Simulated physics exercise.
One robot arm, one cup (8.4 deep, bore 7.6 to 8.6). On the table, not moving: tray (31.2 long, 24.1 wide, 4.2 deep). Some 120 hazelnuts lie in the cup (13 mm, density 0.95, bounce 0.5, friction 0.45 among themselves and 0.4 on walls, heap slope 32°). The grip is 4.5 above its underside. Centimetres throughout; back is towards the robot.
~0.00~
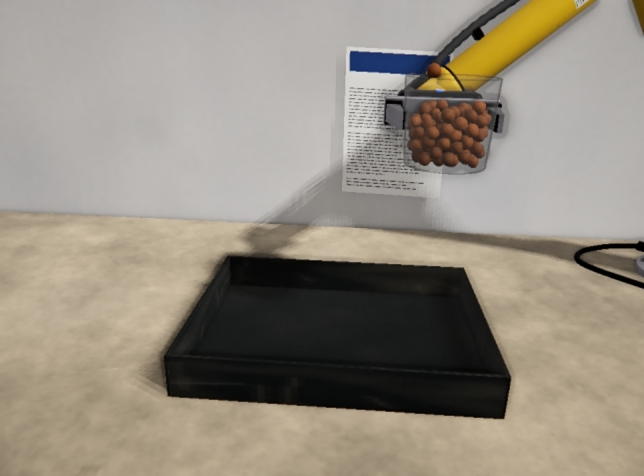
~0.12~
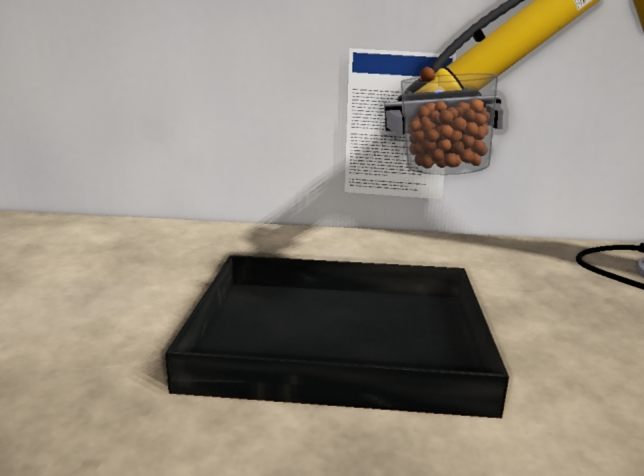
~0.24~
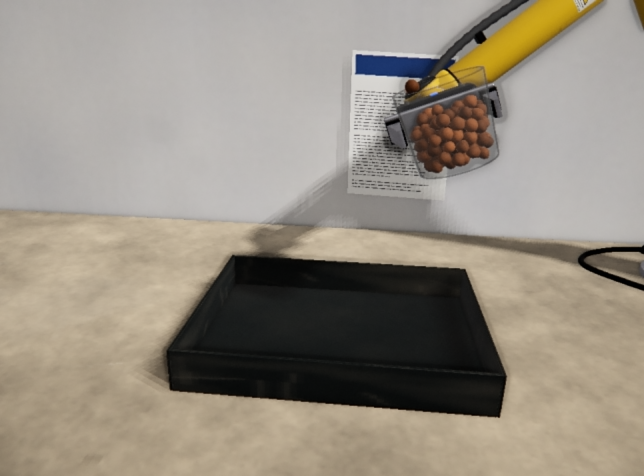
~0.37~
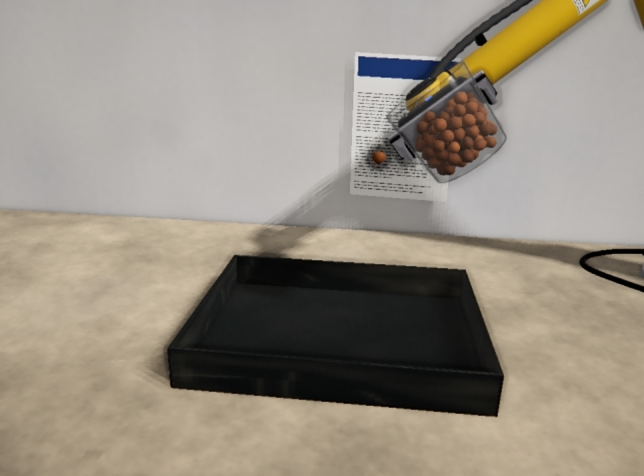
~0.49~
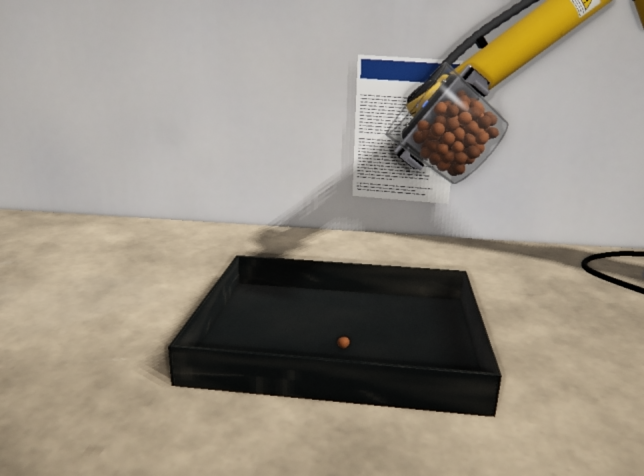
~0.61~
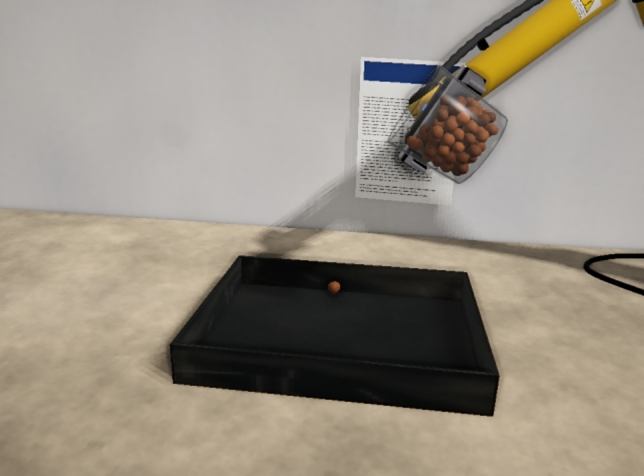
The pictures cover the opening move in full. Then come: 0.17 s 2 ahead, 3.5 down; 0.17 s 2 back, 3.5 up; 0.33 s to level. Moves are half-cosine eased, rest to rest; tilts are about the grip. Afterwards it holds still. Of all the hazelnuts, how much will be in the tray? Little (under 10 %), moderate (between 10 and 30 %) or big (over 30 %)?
Answer: Little; under 10 % of the hazelnuts finish in the tray.
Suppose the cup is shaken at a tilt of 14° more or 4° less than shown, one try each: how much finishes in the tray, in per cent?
Some 5 and 0 per cent.
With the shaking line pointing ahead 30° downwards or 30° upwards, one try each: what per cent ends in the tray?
Some 5 and 5 per cent.
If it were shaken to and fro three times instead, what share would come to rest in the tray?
In that case some 0 per cent.
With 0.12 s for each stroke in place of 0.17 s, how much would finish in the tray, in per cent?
Then about 5 per cent.
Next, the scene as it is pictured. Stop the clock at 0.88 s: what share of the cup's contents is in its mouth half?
Roughly 30 per cent.
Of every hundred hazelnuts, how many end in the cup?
Some 100 per cent.
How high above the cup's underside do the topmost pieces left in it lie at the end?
Roughly 7.0 cm.
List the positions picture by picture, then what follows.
Cup middle at (448, 124), level; upper third of the load around (452, 118), from x 415 to 485, top at y 70; 118 in the cup, in the first frame.
Cup middle at (448, 124), tilted 6° forward; upper third of the load around (456, 118), from x 415 to 485, top at y 75, in the second frame.
Cup middle at (448, 125), tilted 20° forward; upper third of the load around (458, 118), from x 410 to 485, top at y 85, in the third frame.
Cup middle at (448, 126), tilted 39° forward; upper third of the load around (461, 119), from x 380 to 490, top at y 100; 117 in the cup, 1 in flight or on a rim, in the fourth frame.
Cup middle at (448, 127), tilted 53° forward; upper third of the load around (461, 118), from x 345 to 490, top at y 95; 117 in the cup, 1 in the tray, in the fifth frame.
Cup middle at (448, 129), tilted 59° forward; upper third of the load around (460, 117), from x 335 to 490, top at y 100; 117 in the cup, 1 in the tray, in the sixth frame.
After 0.88 s, tilted 59° forward, highest piece 26 above the table; 117 in the cup, 1 in the tray.
After 1.15 s, tilted 21° forward, highest piece 27 above the table; 117 in the cup, 1 in the tray.
After 1.48 s, level, highest piece 28 above the table; 117 in the cup, 1 in the tray.
After 2.53 s, level, highest piece 28 above the table; 117 in the cup, 1 in the tray.
At rest, 117 in the cup, 1 in the tray. That is 1 % in the tray.
